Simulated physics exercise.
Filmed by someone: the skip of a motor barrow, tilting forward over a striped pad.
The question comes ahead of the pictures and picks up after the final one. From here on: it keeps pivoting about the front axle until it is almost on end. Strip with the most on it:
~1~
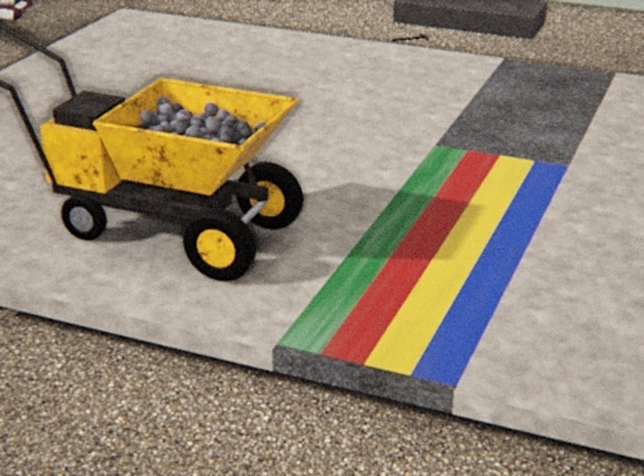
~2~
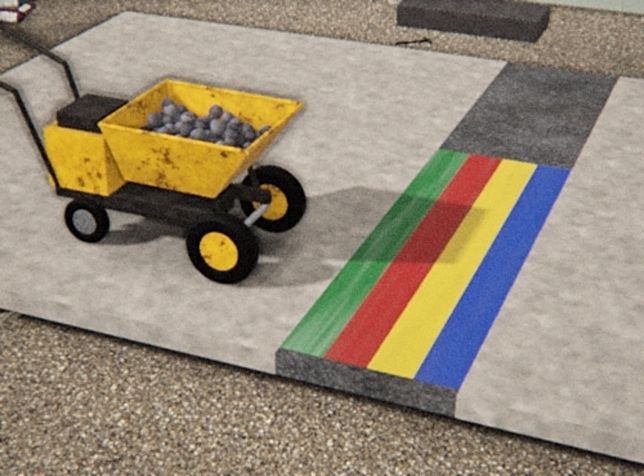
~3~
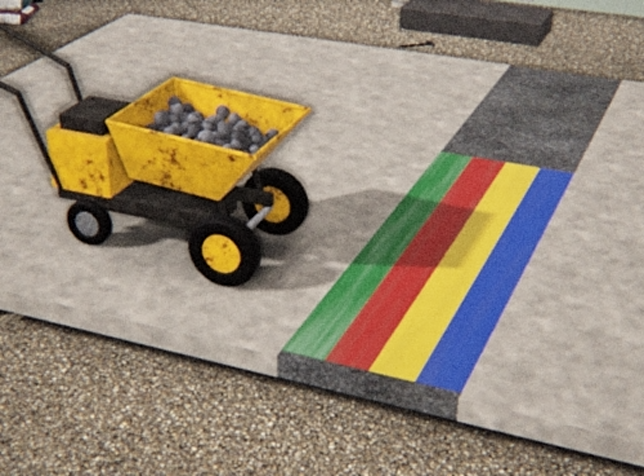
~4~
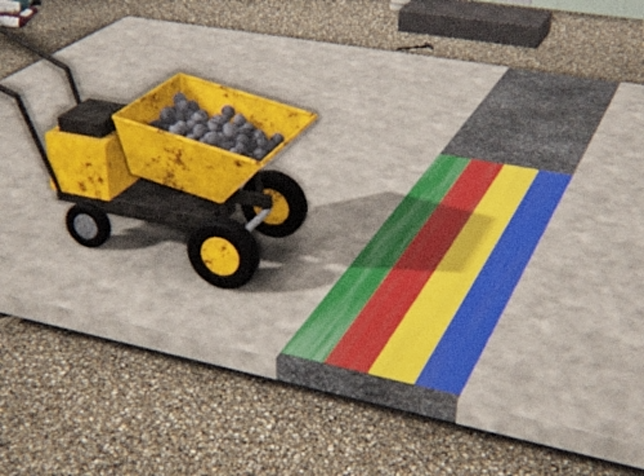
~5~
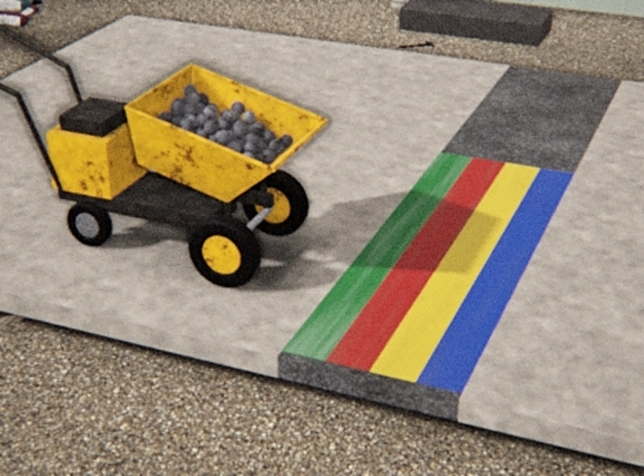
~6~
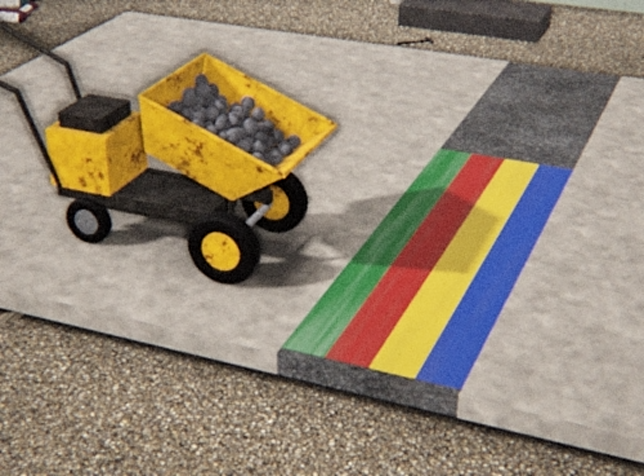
Red strip.
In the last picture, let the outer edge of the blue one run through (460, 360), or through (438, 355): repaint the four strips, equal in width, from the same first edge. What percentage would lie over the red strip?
40 per cent, then 30 per cent, roughly.
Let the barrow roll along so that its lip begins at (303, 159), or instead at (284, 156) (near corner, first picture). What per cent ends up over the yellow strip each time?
Some 40 % then some 40 %.
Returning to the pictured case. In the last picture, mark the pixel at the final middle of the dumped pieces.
Near pixel (394, 276).
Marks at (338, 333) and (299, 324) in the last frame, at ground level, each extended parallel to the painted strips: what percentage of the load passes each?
Respectively 60 and 80 %.
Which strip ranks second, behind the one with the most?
That would be green, in second.
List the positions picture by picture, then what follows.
The first frame shows lip of the skip (241, 148), level; top of the load (186, 128), round cobbles; green strip (318, 322); red strip (361, 332); yellow strip (404, 341); blue strip (449, 351).
The second frame shows lip of the skip (246, 152), tipped barely; top of the load (190, 130).
The third frame shows lip of the skip (254, 158), tipped barely; top of the load (197, 131).
The fourth frame shows lip of the skip (261, 165), tipped a little; top of the load (192, 128).
The fifth frame shows lip of the skip (273, 170), tipped a little; top of the load (188, 119).
The sixth frame shows lip of the skip (283, 176), tipped clearly; top of the load (188, 115); green strip (323, 326); red strip (365, 335); yellow strip (409, 345); blue strip (454, 355).
Just after the last frame, skip tipped steeply; every one in the skip.
A moment on, skip tipped right over; roughly two thirds in the skip; about a tenth over the green strip; about a tenth over the red strip; just a few over the yellow strip.
Further on, skip tipped right over; roughly a quarter in the skip; roughly a quarter over the green strip; roughly a third over the red strip; about a tenth over the yellow strip; just a few over the blue strip; just a few off the paint.
When it is over, skip tipped right over; roughly a quarter in the skip; roughly a quarter over the green strip; roughly a third over the red strip; about a tenth over the yellow strip; just a few over the blue strip; just a few off the paint.
